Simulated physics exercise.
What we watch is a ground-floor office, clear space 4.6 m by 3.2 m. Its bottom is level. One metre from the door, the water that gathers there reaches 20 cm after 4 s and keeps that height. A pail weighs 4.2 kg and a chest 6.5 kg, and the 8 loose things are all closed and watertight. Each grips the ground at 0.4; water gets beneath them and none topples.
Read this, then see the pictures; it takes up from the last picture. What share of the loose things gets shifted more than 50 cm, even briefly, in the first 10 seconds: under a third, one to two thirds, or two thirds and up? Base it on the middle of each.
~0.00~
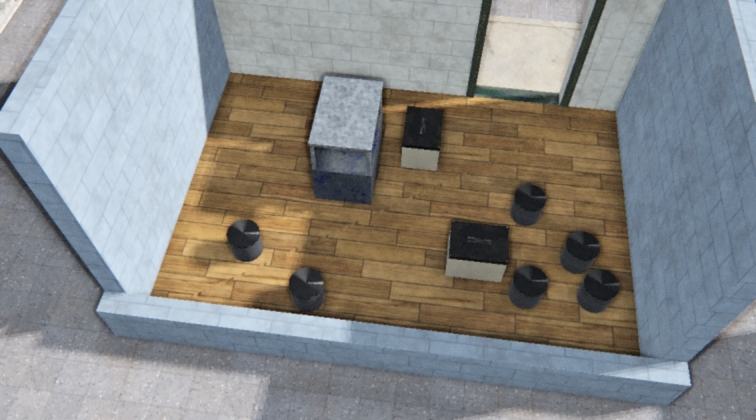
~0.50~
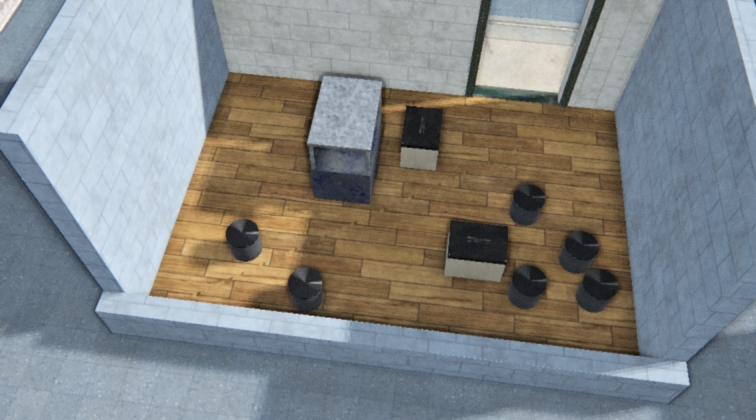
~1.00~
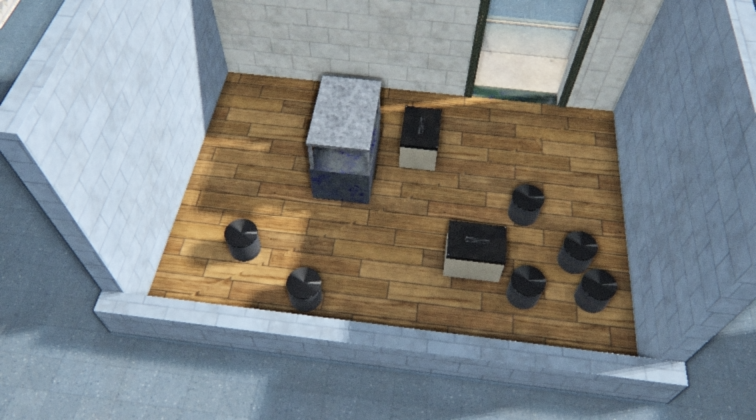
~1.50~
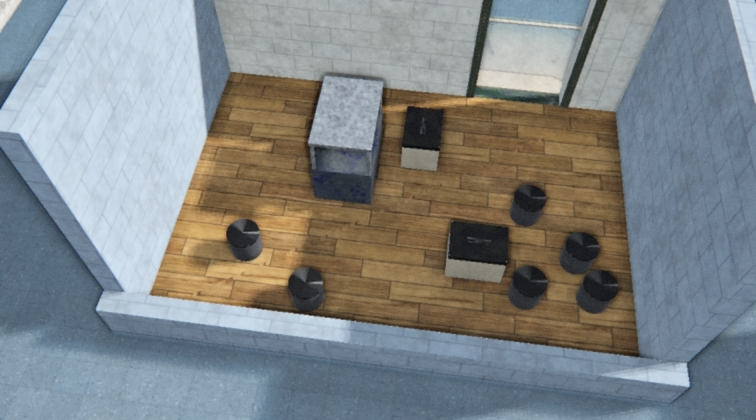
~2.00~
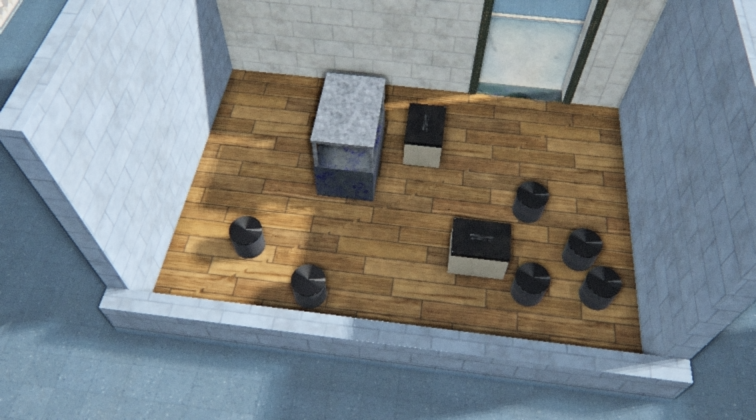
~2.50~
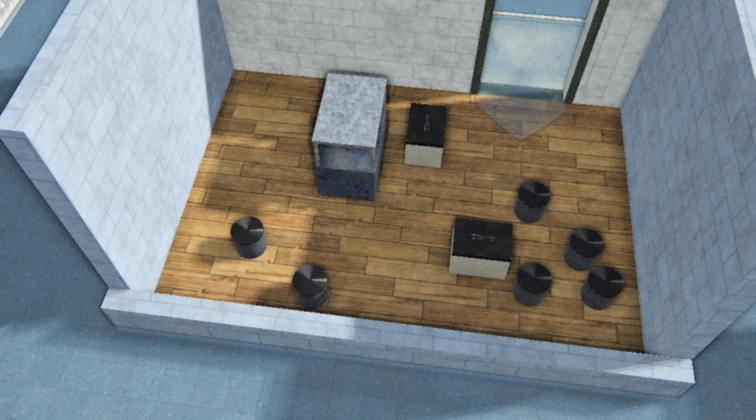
Two thirds and up.
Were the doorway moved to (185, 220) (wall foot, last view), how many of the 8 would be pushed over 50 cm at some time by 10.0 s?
The answer would then be 7.
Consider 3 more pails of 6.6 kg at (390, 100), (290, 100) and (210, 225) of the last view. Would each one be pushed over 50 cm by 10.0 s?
Order as asked - falls below the limit, falls below the limit, falls below the limit.
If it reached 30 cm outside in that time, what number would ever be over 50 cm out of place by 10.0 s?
Then it comes to 7.
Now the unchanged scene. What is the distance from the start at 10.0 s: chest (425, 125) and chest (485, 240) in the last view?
One is off by 30 cm, the other by 250 cm, in the order asked.
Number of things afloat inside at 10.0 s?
Count: 7.
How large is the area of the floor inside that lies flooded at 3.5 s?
Roughly 2.5 m2.
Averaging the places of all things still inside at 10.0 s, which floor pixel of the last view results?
Mean position: Approximately (333, 245).
After 3.5 s 0 of 8 are over 50 cm from their spots; 0 afloat.
After 4.5 s 0 of 8 are over 50 cm from their spots; 0 afloat.
After 7.0 s 5 of 8 are over 50 cm from their spots; 5 afloat.
After 10.0 s 7 of 8 are over 50 cm from their spots, and 7 have been at some point; 7 afloat.
